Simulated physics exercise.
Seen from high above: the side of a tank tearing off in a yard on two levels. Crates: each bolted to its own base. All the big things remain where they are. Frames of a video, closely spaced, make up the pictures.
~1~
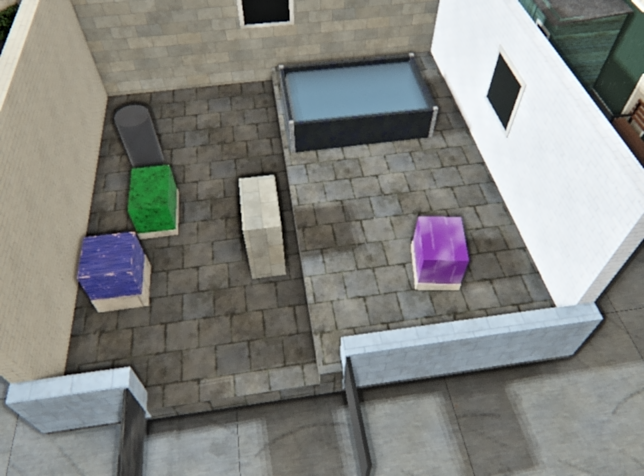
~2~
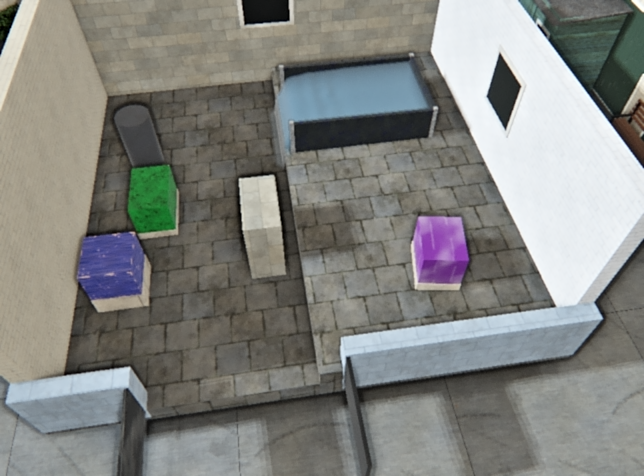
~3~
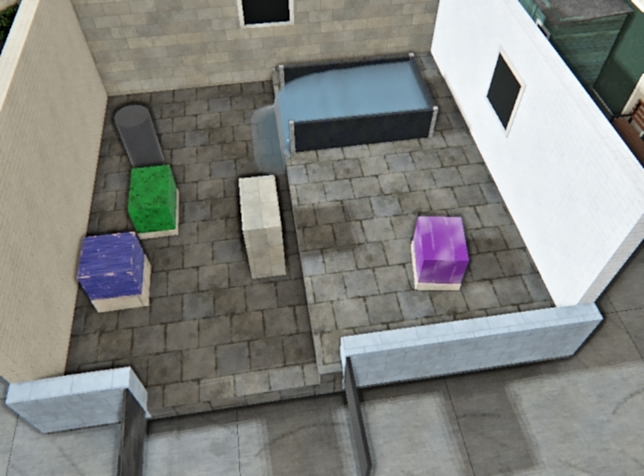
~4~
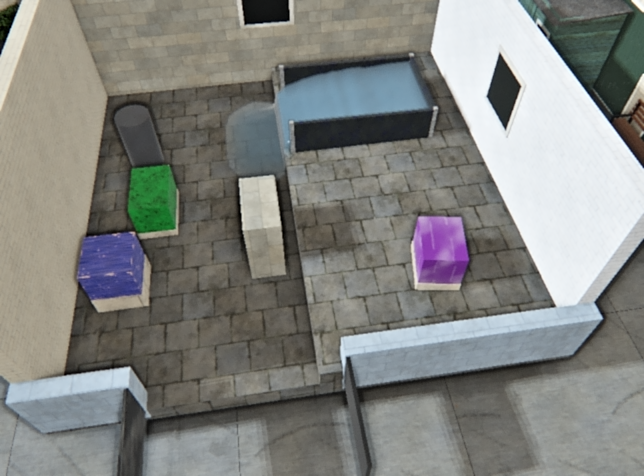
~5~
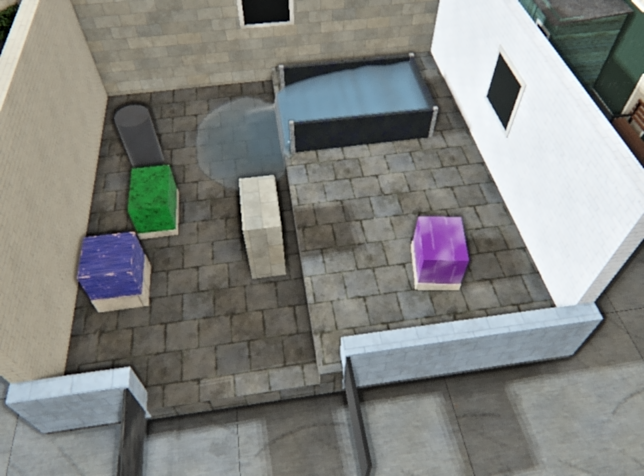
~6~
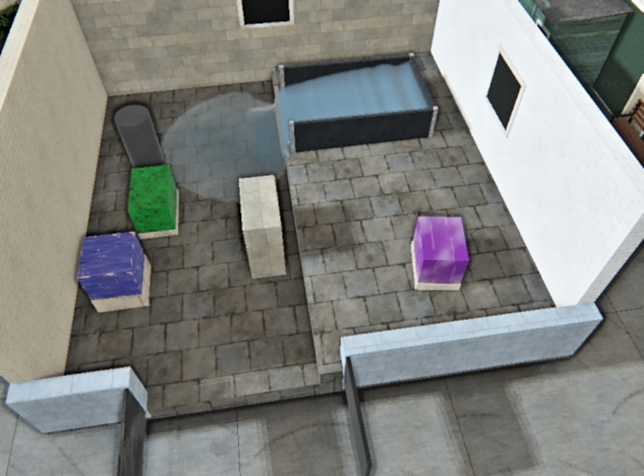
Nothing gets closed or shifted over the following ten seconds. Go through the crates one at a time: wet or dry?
Crate by crate: Blue crate dry, purple crate dry, green crate wet.
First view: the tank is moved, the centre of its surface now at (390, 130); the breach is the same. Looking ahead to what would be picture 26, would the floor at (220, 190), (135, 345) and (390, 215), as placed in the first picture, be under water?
Submerged, submerged, untouched.
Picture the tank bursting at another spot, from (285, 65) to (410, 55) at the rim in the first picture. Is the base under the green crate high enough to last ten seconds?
Green: Not flooded.
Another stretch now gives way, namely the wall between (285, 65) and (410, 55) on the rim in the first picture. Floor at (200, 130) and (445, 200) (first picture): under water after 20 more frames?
Submerged, submerged.
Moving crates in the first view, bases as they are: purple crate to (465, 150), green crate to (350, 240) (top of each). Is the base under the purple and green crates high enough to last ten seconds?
Reading - purple crate: Untouched, green crate: Untouched.
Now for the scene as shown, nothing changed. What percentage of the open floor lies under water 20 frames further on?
That's roughly 45 per cent.
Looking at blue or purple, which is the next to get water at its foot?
It's the blue one.
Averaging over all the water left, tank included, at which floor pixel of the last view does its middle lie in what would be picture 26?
Somewhere near (199, 153).
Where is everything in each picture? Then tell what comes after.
The open tank at (355, 91) is whole and still, in the first frame.
The front is at (286, 153), out from the gap at (289, 113), in the second frame.
Water pours out at (289, 115) and has run to (277, 172), in the third frame.
Water pours out at (289, 116) and has run to a hidden place, in the fourth frame.
Water pours out at (289, 116) and has run to (208, 170), in the fifth frame.
The front is at (166, 163), out from the gap at (289, 116), in the sixth frame.
A moment on, water covers 25 % of the floor; the blue crate not reached, the purple crate not reached, the green crate water round its plinth.
Next, water covers 35 % of the floor; the blue crate water round its plinth, the purple crate not reached, the green crate water round its plinth.
Then, water covers 45 % of the floor; the blue crate water round its plinth, the purple crate not reached, the green crate water round its plinth.
Later, water covers 55 % of the floor; the blue crate water round its plinth, the purple crate not reached, the green crate water round its plinth.
In the end, water covers 55 % of the floor; the blue crate stayed above the water, the purple crate stayed above the water, the green crate was topped.
